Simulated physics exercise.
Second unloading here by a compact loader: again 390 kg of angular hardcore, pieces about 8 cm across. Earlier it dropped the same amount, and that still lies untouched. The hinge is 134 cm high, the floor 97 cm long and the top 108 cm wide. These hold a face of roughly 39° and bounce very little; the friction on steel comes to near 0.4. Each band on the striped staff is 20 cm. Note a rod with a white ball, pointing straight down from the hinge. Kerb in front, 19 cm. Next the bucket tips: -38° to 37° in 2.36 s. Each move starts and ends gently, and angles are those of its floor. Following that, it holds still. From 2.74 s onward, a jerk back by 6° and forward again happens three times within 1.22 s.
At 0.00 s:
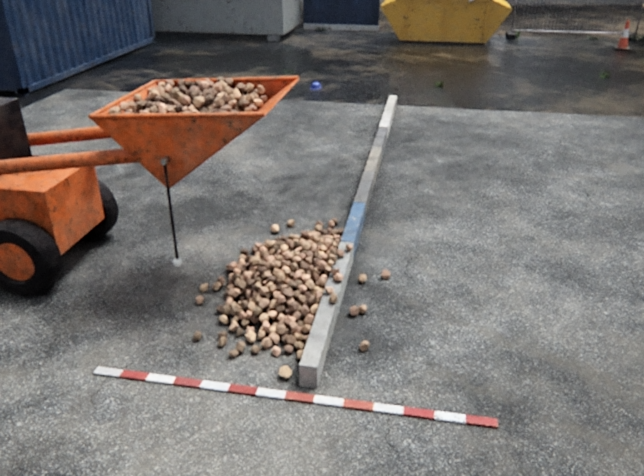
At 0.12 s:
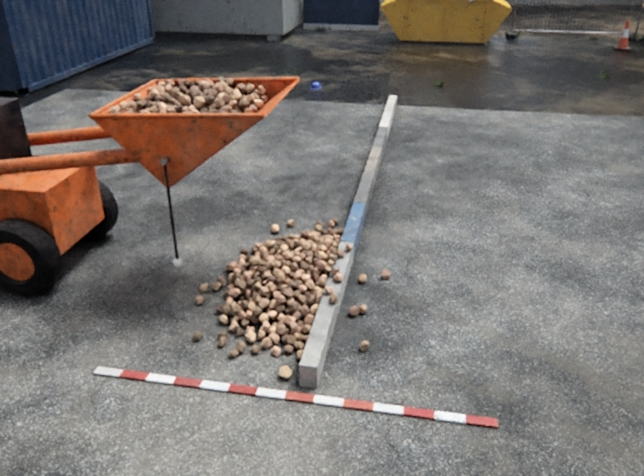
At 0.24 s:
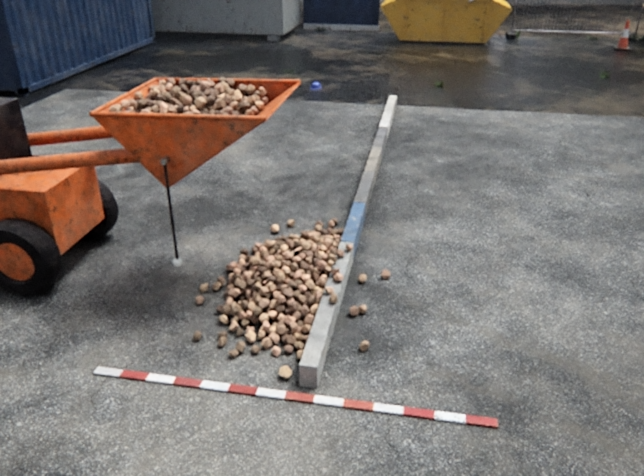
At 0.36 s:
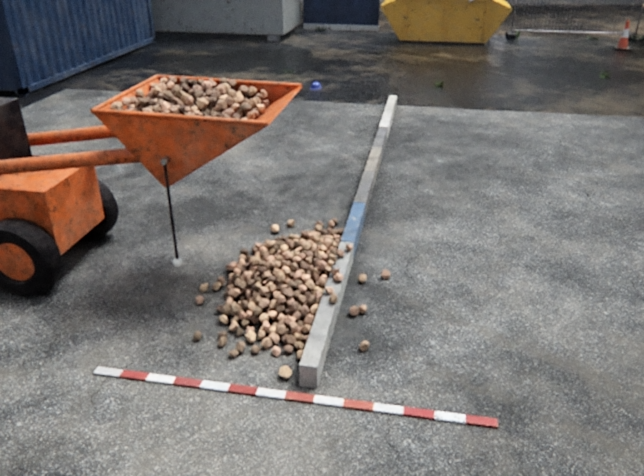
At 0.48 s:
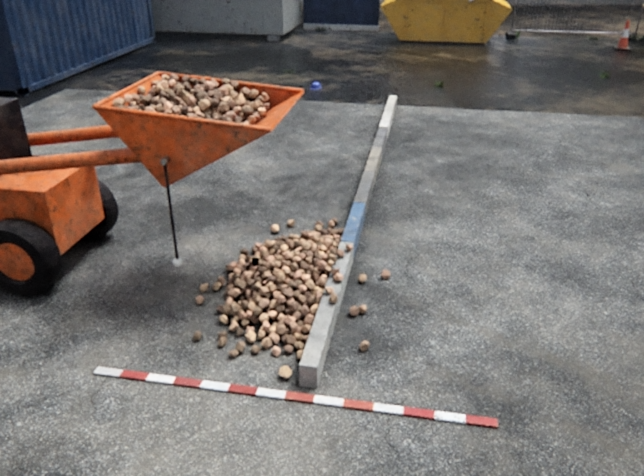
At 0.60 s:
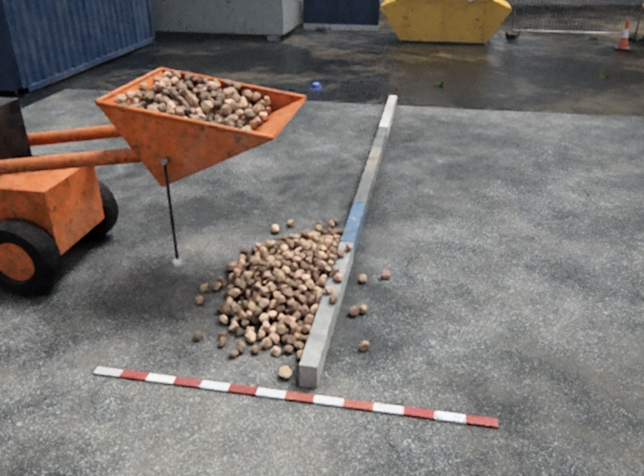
An orange loader's bucket, heaped with brown stones, tilts slowly forward at left, its front edge dipping slightly while the stones shift a little inside; the stone pile against the grey kerb and the red-and-white staff stay still.
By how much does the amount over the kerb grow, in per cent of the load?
About 32 per cent.
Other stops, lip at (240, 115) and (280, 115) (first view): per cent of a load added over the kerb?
I'd expect near 10 per cent first and near 50 per cent next.
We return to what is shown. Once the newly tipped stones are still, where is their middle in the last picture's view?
(320, 269).
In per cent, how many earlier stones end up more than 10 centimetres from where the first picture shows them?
About 0 %.
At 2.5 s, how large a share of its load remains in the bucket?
I'd say about 40 per cent.
After 1.8 s the floor is at 25°; in per cent of one load, 99 in the bucket, 100 on this side of the kerb, 1 over the kerb; the foremost stones are at (357, 291).
After 2.5 s the floor is at 37°; in per cent of one load, 40 in the bucket, 158 on this side of the kerb, 2 over the kerb; the foremost stones are at (365, 293).
After 4.4 s the floor is at 37°; in per cent of one load, 0 in the bucket, 167 on this side of the kerb, 33 over the kerb; the foremost stones are at (464, 291).
After 7.1 s the floor is at 37°; in per cent of one load, 0 in the bucket, 167 on this side of the kerb, 33 over the kerb; the foremost stones are at (464, 291). Net gain over the kerb, 32.
